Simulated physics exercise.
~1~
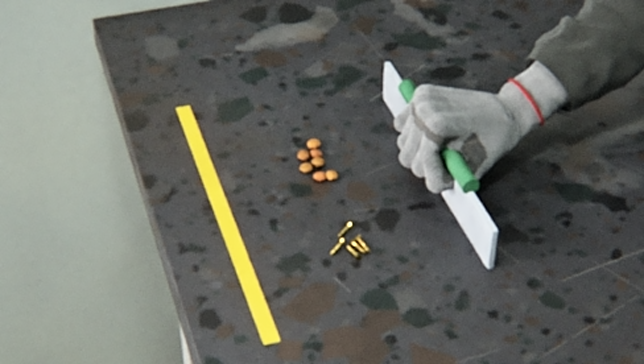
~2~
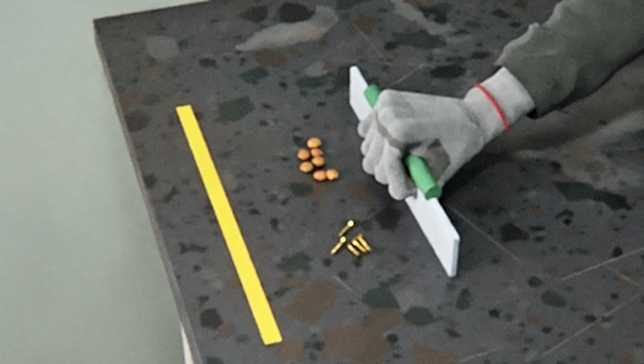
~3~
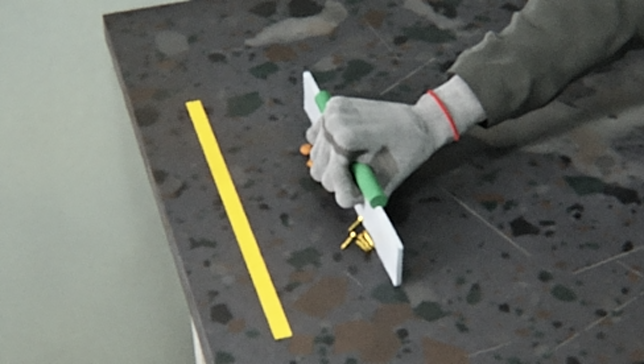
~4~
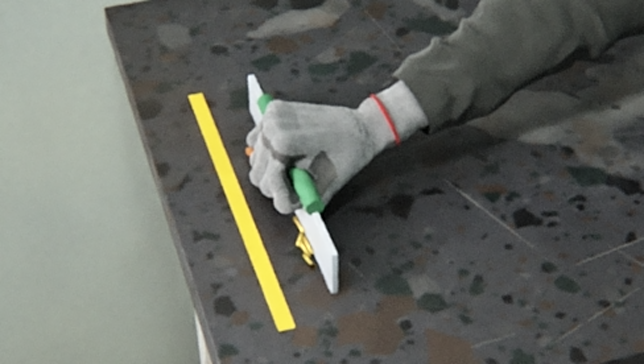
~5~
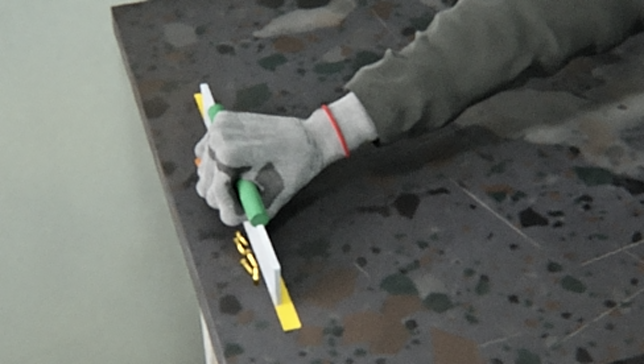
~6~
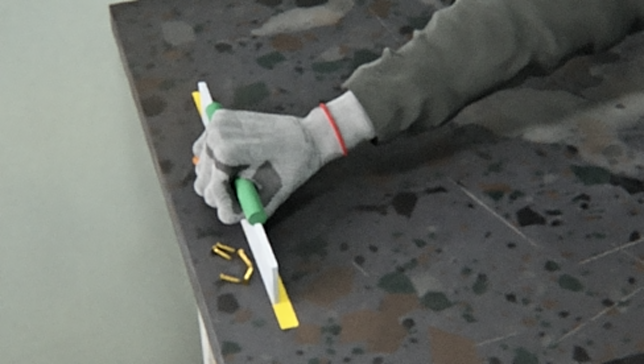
On a dark speckled table, a gloved hand scrapes small items left, stopping at yellow tape.
